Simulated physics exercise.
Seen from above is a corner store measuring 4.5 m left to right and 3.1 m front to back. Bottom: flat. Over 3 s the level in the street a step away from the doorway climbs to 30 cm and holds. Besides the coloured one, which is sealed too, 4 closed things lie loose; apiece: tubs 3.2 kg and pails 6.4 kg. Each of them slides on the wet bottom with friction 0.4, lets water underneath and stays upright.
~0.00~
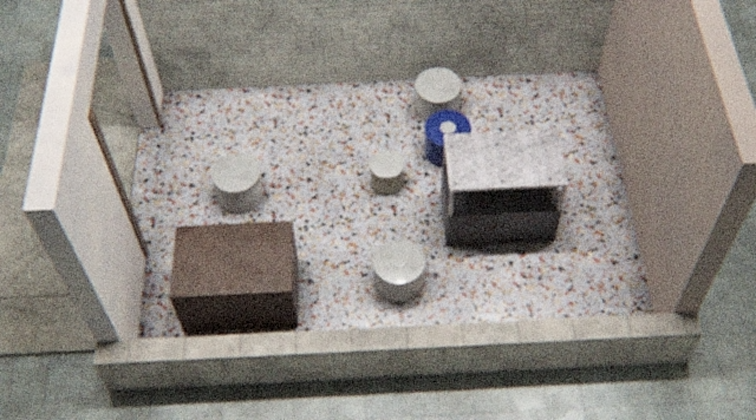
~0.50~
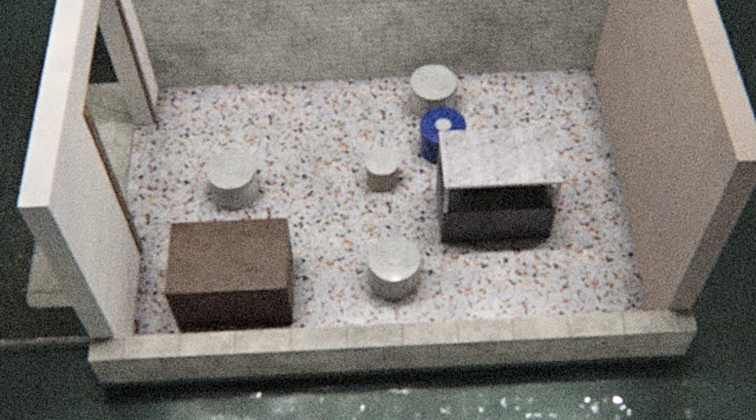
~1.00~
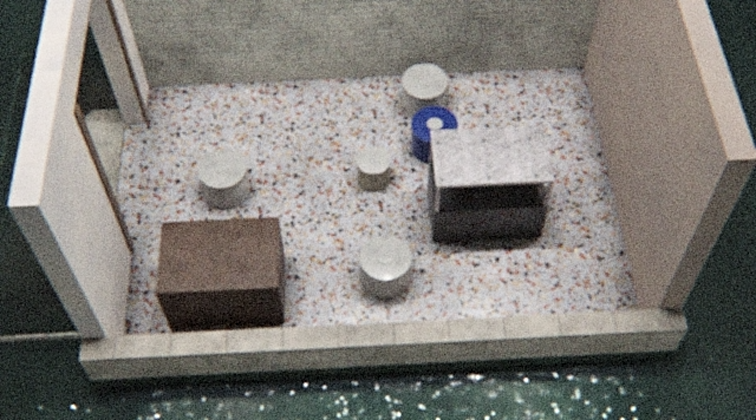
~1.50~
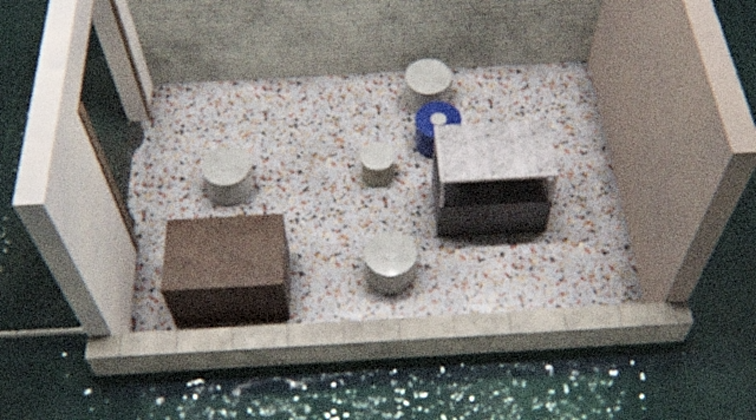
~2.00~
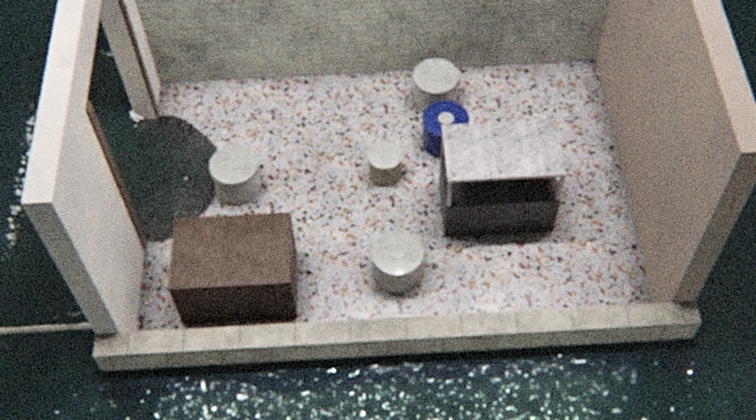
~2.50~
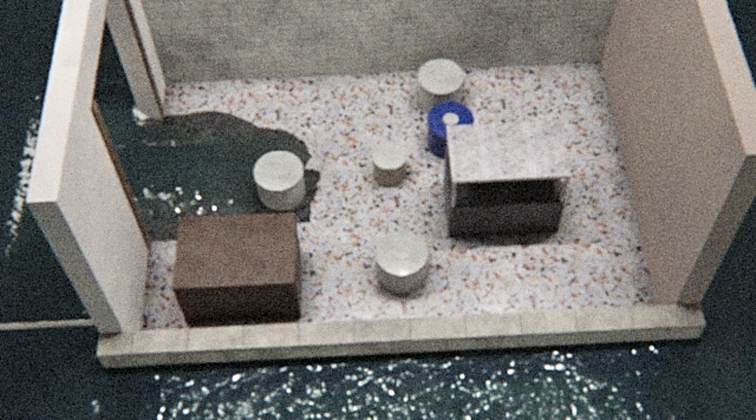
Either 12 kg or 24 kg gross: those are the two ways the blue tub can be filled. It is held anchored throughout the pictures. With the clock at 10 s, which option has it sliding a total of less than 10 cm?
Answer: Neither.
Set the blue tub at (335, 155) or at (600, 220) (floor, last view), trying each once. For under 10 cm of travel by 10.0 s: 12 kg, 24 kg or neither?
Both masses fail; both masses fail.
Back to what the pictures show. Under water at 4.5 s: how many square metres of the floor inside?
About 10.0 m2.
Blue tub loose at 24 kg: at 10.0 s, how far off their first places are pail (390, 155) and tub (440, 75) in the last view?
Respectively 200 and 250 cm.
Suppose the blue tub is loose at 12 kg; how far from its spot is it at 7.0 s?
I'd put it at roughly 150 cm.
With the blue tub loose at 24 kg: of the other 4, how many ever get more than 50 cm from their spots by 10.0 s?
The total is 4.
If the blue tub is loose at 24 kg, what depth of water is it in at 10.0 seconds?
Something like 21 centimetres.
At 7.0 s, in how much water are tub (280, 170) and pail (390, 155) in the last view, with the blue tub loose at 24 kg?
I'd put it at 4 cm and 8 cm respectively.
After 3.5 s the blue tub would be 0 cm from its start with 12 kg and 0 cm from its start with 24 kg; 2 cm of water round it then.
After 4.5 s the blue tub would be 55 cm from its start with 12 kg and 20 cm from its start with 24 kg; 7 cm of water round it then.
After 7.0 s the blue tub would be 170 cm from its start with 12 kg and 110 cm from its start with 24 kg; 21 cm of water round it then.
After 10.0 s the blue tub would be 197 cm from its start with 12 kg and 191 cm from its start with 24 kg; 21 cm of water round it then.
